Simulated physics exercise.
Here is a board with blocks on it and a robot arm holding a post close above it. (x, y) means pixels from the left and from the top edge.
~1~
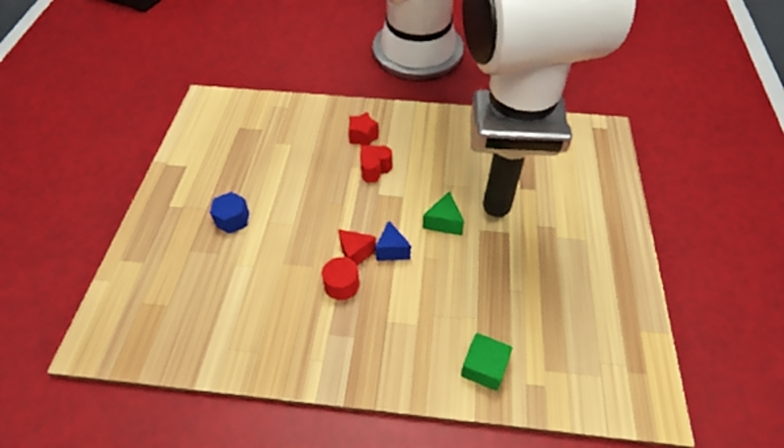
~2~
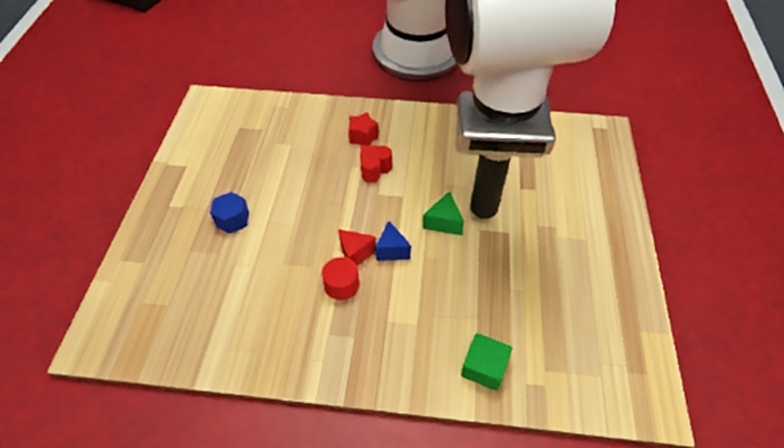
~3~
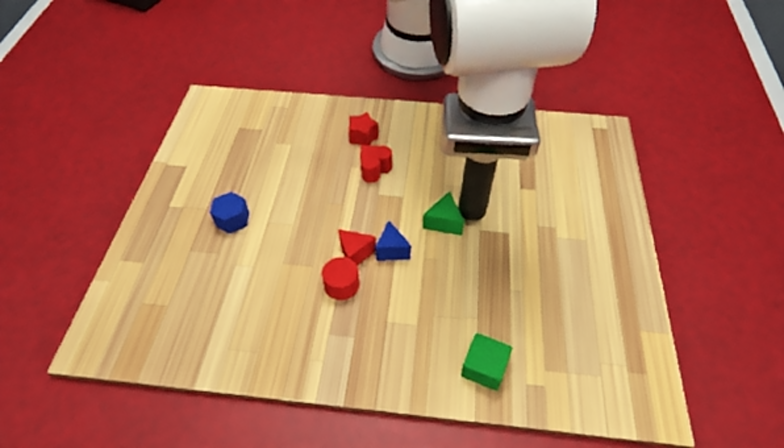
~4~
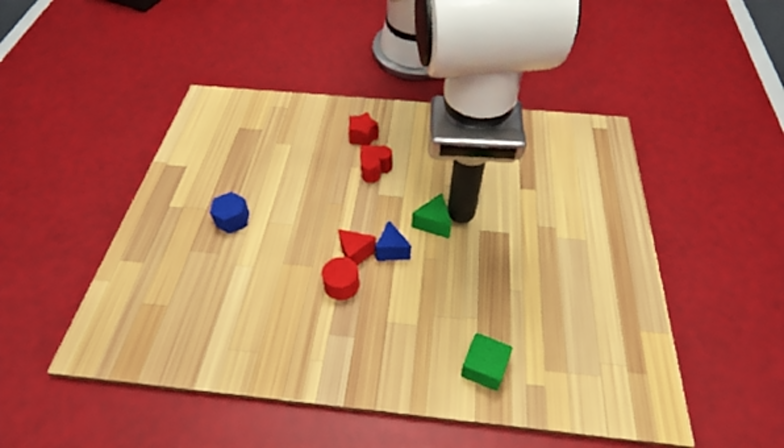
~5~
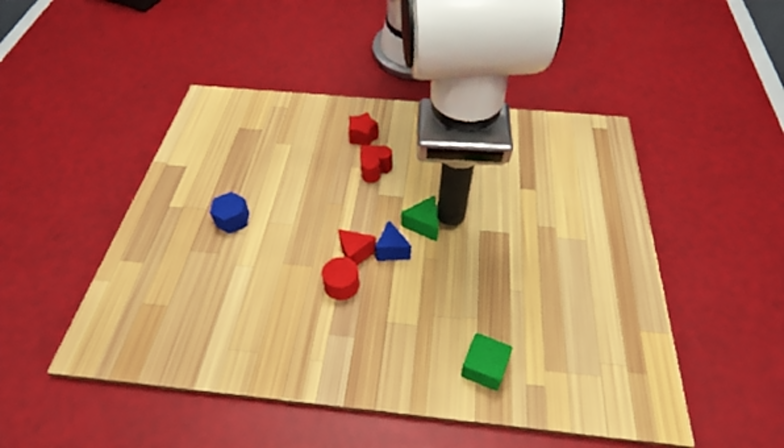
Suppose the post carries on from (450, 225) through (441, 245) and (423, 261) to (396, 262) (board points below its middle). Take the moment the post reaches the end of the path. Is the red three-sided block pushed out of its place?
Answer: Yes.
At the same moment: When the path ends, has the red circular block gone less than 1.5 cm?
Short answer: Yes.
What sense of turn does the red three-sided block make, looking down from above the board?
From above, the turn goes anticlockwise.
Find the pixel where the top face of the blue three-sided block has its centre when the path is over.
Answer: (373, 230).
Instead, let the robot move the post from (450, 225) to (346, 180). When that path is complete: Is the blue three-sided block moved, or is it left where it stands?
That block is not shifted.
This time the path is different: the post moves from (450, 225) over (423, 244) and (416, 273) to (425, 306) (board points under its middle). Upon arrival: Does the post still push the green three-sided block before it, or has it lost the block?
Prediction: Slipped aside.
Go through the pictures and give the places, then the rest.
Tip of the post at (497, 207), middles of tops, red circular block at (340, 271), red three-sided block at (354, 240), blue three-sided block at (392, 237), green three-sided block at (446, 208), in the first picture.
Post at (484, 208), nothing pushed, in the second picture.
Post at (472, 210), nothing pushed, in the third picture.
Post at (461, 213), green three-sided block at (435, 210), in the fourth picture.
Post at (451, 215), red circular block at (340, 271), red three-sided block at (354, 240), blue three-sided block at (392, 237), green three-sided block at (425, 211), in the fifth picture.
What follows on the original path. One third of the way, post at (441, 236); green three-sided block at (419, 217), turned 30° clockwise.
Two thirds of the way, post at (424, 252); green three-sided block at (418, 217), turned 35° clockwise.
At the end, post at (396, 253); red circular block unmoved; red three-sided block at (342, 233), turned 50° anticlockwise; blue three-sided block at (373, 230), turned 45° clockwise; green three-sided block at (415, 218), turned 55° clockwise.
